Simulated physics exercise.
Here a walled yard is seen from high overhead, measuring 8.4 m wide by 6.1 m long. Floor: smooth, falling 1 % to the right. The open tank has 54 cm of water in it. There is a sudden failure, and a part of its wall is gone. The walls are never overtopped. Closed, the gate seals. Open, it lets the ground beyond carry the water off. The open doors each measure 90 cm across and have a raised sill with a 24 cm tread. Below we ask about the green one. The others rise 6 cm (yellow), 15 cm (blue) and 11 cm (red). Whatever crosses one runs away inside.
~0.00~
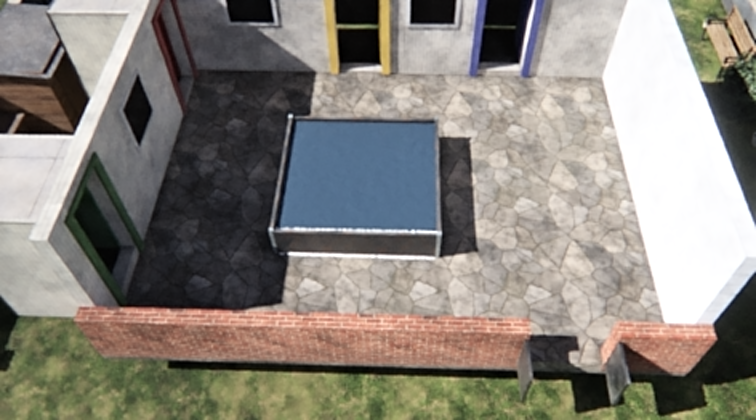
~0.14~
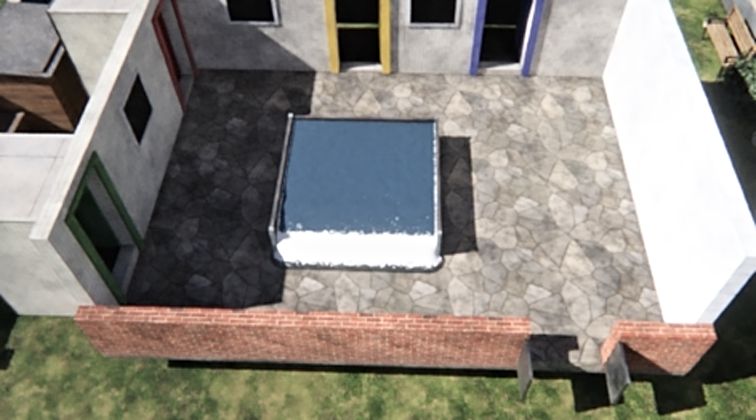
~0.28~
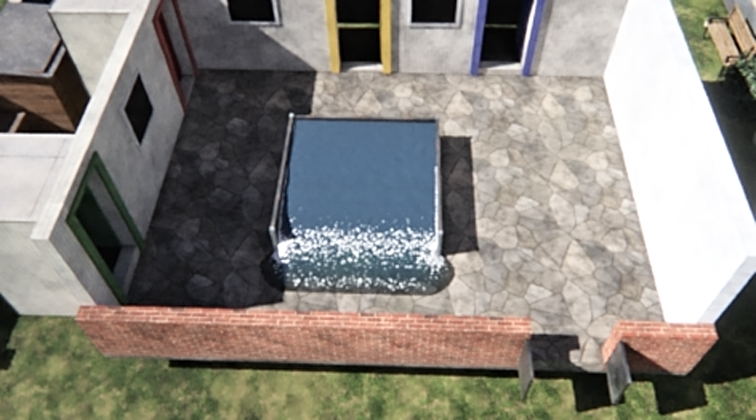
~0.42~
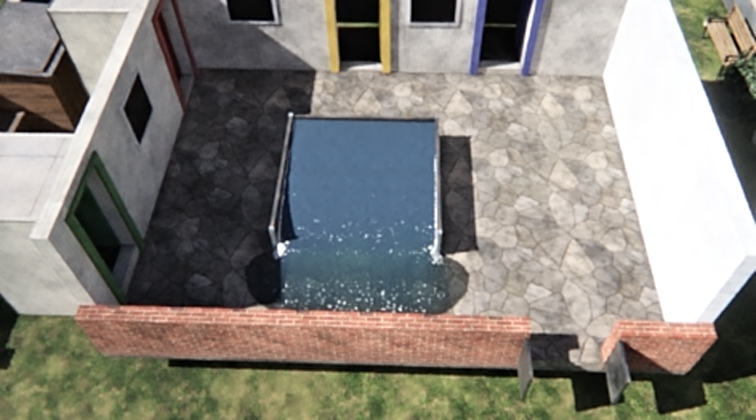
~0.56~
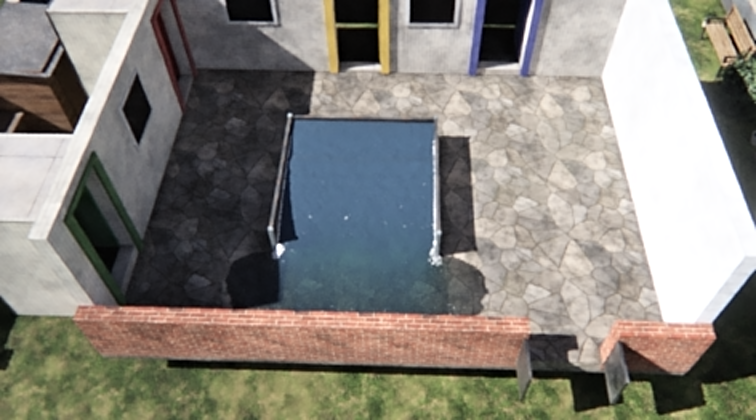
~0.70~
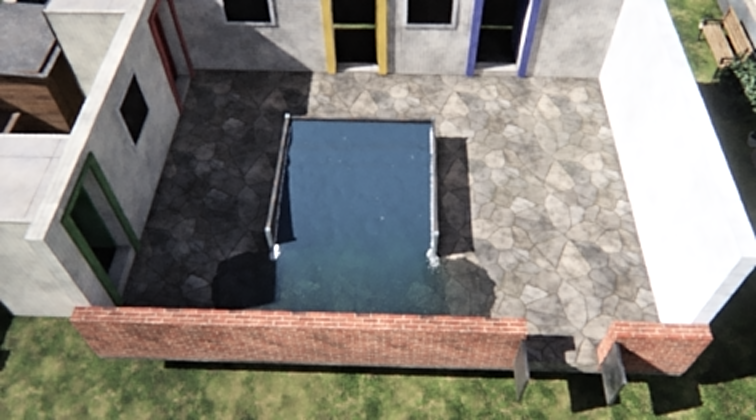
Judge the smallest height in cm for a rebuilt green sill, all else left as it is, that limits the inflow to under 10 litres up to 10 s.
Roughly 23 cm at the least.
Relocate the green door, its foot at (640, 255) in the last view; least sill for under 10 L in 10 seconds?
Roughly 18 cm.
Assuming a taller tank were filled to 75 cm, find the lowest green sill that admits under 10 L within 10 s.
About 33 centimetres.
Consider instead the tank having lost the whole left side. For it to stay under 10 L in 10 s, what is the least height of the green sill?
A minimum of about 22 cm.
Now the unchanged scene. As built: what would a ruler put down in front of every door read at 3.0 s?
Yellow door 0 cm, blue door 0 cm, red door 0 cm, green door 26 cm.
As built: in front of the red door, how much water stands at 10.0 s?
It comes to about 8.5 centimetres deep.
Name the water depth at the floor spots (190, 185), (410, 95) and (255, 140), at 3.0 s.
Going through the spots in order gives 0, 0 and 0 centimetres.
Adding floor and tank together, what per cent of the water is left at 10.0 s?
Around 92 per cent of the water.
After 1.4 s water covers 15 % of the floor, deepest (42 cm) near (348, 340); it has not reached the green door.
After 3.0 s water covers 40 % of the floor, deepest (34 cm) near (124, 332); 26 cm at the green door, 2 litres in over its 21 cm sill.
After 10.0 s water covers 95 % of the floor, deepest (14 cm) near (429, 135); 3 cm at the green door, 17 litres in over its 21 cm sill.
At the green door as built, the water arrived by 2.1 s and peaked near 26 cm at 3.2 s.
Run again over the same 10 s with other heights there, 31 litres in over 19 cm, 2 litres over 26 cm. The limit of 10 litres is kept from about 23 cm up.
